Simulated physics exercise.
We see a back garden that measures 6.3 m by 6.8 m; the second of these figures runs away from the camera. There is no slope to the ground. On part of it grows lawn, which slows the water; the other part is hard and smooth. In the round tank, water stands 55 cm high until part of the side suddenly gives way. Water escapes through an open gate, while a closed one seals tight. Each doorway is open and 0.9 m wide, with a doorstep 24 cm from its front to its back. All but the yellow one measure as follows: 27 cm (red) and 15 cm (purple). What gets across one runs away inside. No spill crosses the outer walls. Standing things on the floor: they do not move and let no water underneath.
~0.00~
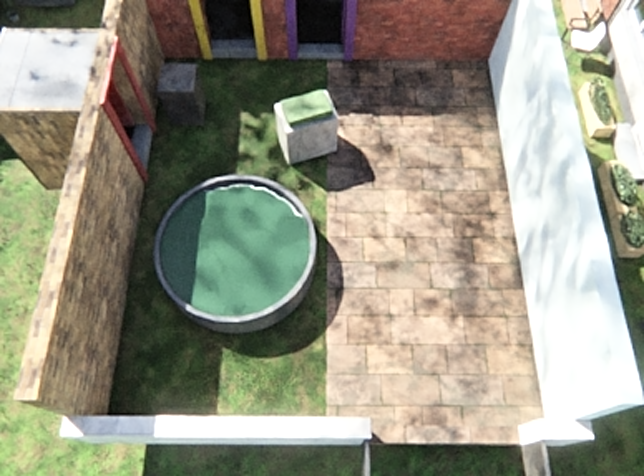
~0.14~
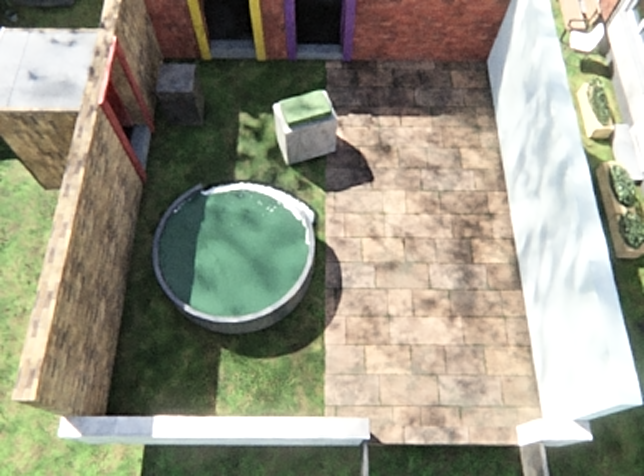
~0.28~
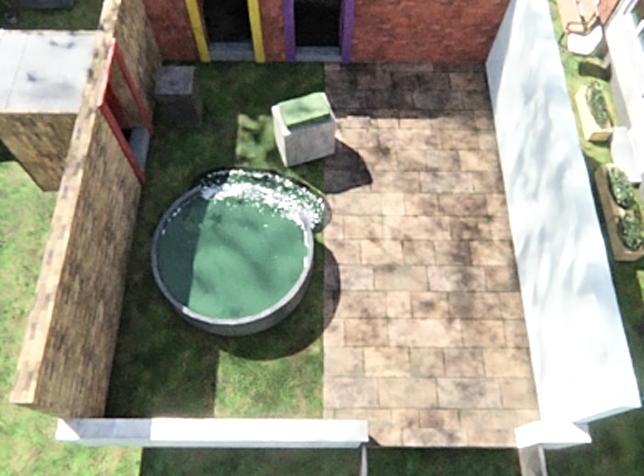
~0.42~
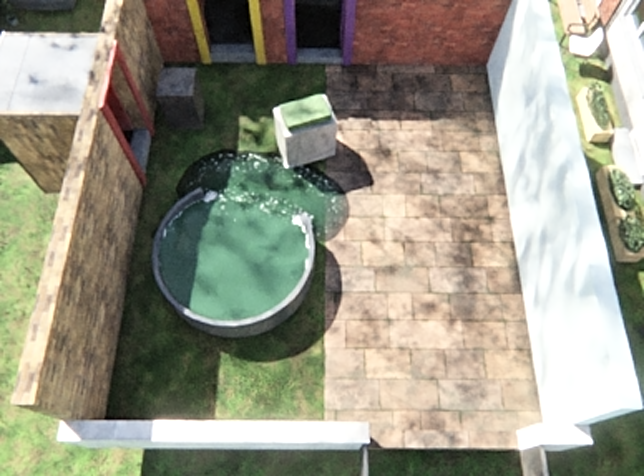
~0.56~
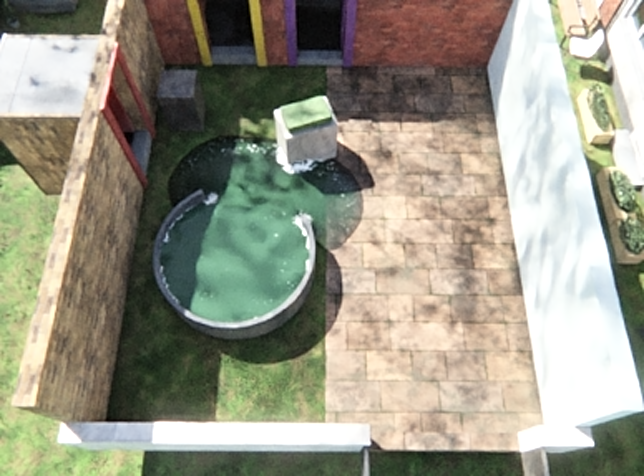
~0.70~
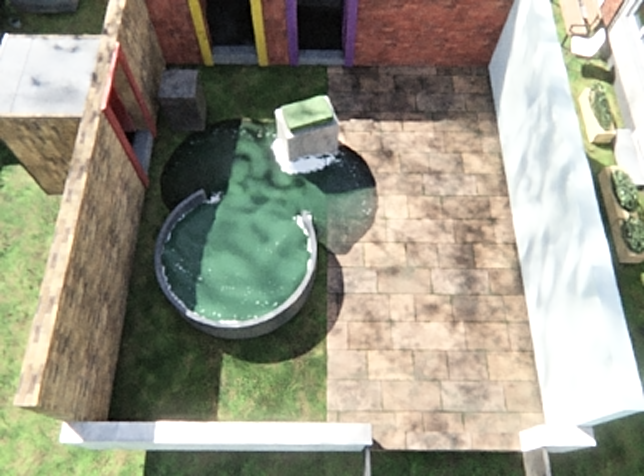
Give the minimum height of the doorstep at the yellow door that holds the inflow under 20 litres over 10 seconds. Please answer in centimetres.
17 cm.
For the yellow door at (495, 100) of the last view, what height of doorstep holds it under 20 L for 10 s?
Something near 8.0 cm.
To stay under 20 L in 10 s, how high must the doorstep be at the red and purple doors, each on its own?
Some 9.0 cm for red, some 5.5 cm for purple.
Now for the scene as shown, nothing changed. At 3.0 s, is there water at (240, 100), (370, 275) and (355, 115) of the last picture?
Point by point, the first is awash, the second spared and the third awash.
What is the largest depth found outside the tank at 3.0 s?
Close to 22 centimetres.
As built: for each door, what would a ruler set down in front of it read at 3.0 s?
Door depths (cm): Yellow = 21, red = 11, purple = 9.
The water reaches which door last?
Purple.
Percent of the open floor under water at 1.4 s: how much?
Roughly 25 percent.
After 1.4 s water covers 25 % of the floor, deepest (34 cm) near (282, 172); it has not reached the yellow door.
After 3.0 s water covers 55 % of the floor, deepest (22 cm) near (166, 68); 21 cm at the yellow door, 0 litres in over its 24 cm doorstep.
After 10.0 s water covers 95 % of the floor, deepest (8 cm) near (537, 432); 6 cm at the yellow door, 0 litres in over its 24 cm doorstep.
At the yellow door as built, the water arrived by 1.7 s and peaked near 24 cm at 2.4 s.
With a doorstep of 14.5 cm, 40 litres would have come in within the 10 s; with 19.5 cm, 9 litres. So under 20 litres takes about 17 cm.
